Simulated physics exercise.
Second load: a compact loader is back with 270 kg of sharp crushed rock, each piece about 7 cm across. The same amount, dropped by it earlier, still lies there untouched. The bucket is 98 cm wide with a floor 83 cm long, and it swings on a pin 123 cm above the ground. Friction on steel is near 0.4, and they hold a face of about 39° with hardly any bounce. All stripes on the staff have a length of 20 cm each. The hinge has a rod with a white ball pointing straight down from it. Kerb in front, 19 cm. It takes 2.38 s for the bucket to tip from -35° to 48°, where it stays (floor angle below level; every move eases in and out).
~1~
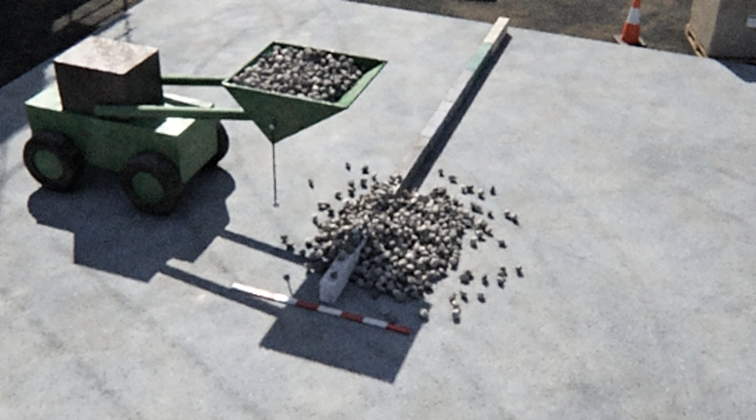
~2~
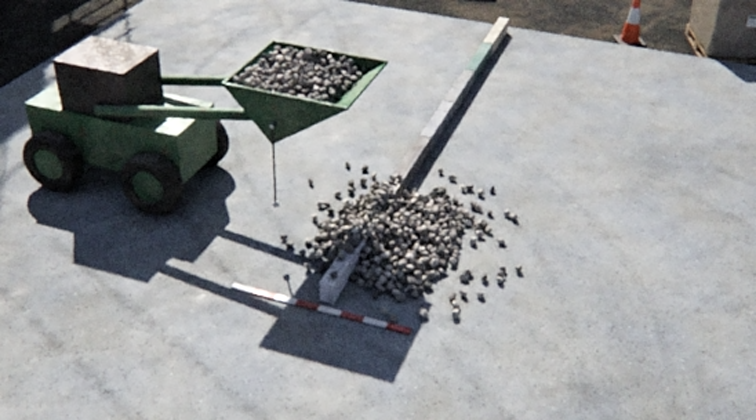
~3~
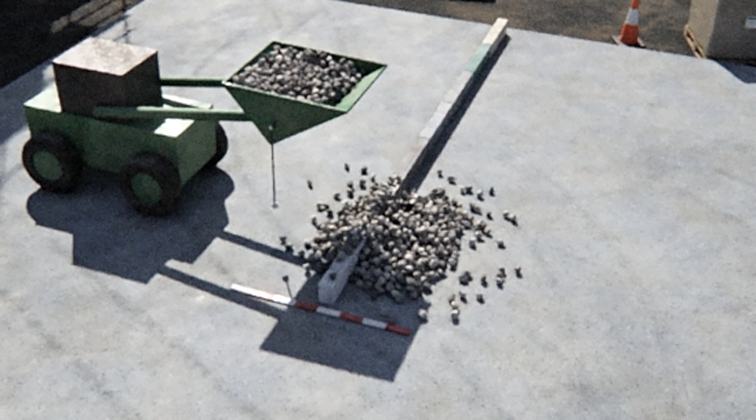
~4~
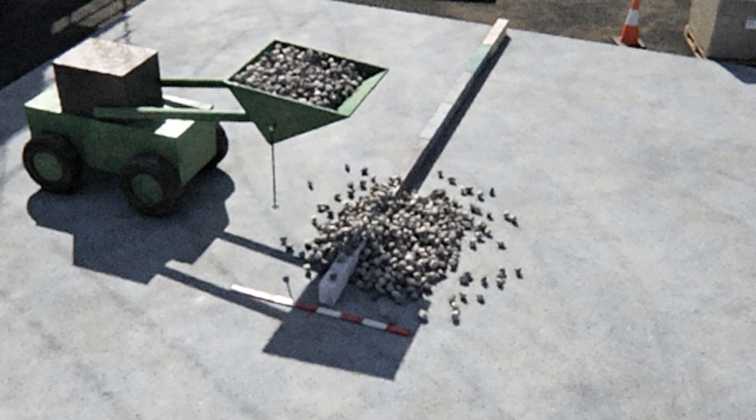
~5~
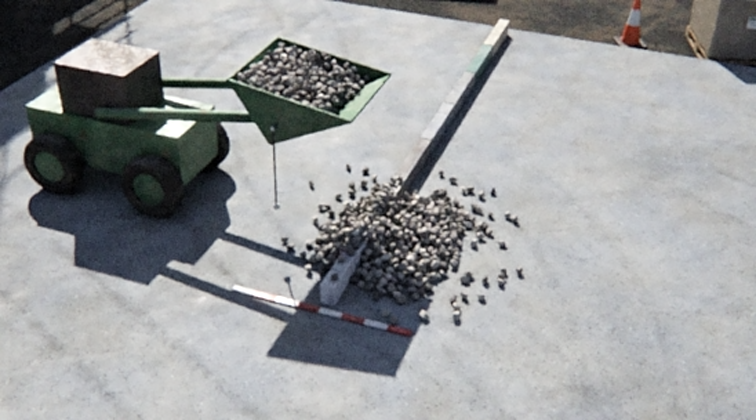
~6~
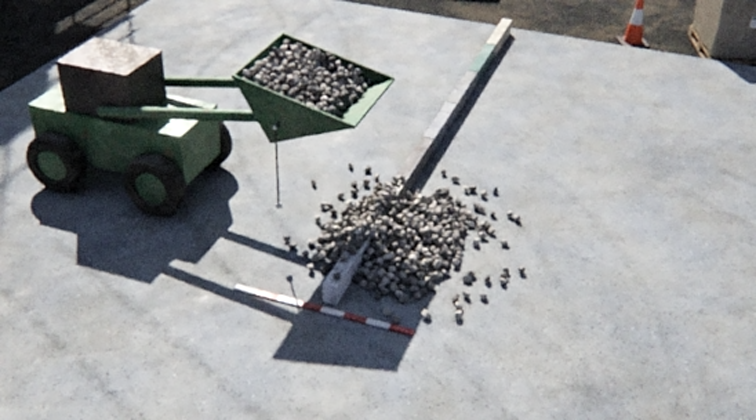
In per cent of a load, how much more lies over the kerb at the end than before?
Some 36 per cent more.
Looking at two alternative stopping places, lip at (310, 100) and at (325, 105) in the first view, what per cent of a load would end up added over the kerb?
Near 0 in a hundred first, near 5 in a hundred second.
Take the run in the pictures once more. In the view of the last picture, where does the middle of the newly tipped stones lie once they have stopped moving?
Middle: Approx. (367, 214) px.
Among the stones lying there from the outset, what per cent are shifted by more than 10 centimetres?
About 5 %.
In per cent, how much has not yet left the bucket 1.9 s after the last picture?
It holds some 0 percent.
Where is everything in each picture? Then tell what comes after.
The bucket is at -35°, its lip at (347, 108); the top of the load is at (310, 59). The earlier load is highest near (375, 206), 27 cm above ground level, 29 % on this side of the kerb, 71 % over the kerb, in the first frame.
Lip at (347, 109), floor tilted -34°, highest stones at (310, 59), in the second frame.
Lip at (347, 113), floor tilted -33°, highest stones at (288, 58), in the third frame.
The bucket is at -30°, its lip at (349, 117); the top of the load is at (275, 61), in the fourth frame.
Lip at (351, 122), floor tilted -26°, highest stones at (275, 56), in the fifth frame.
The bucket is at -22°, its lip at (355, 127); the top of the load is at (278, 53), in the sixth frame.
Then, 1.2 s after the last picture the floor is at 35°; in per cent of one load, 92 in the bucket, 37 on this side of the kerb, 71 over the kerb; the foremost stones are at (504, 266).
Then, 1.9 s after the last picture the floor is at 48°; in per cent of one load, 0 in the bucket, 97 on this side of the kerb, 103 over the kerb; the foremost stones are at (504, 266).
Then, 2.2 s after the last picture the floor is at 48°; in per cent of one load, 0 in the bucket, 93 on this side of the kerb, 107 over the kerb; the foremost stones are at (505, 264).
Then, 4.7 s after the last picture the floor is at 48°; in per cent of one load, 0 in the bucket, 93 on this side of the kerb, 107 over the kerb; the foremost stones are at (506, 265). Net gain over the kerb, 36.
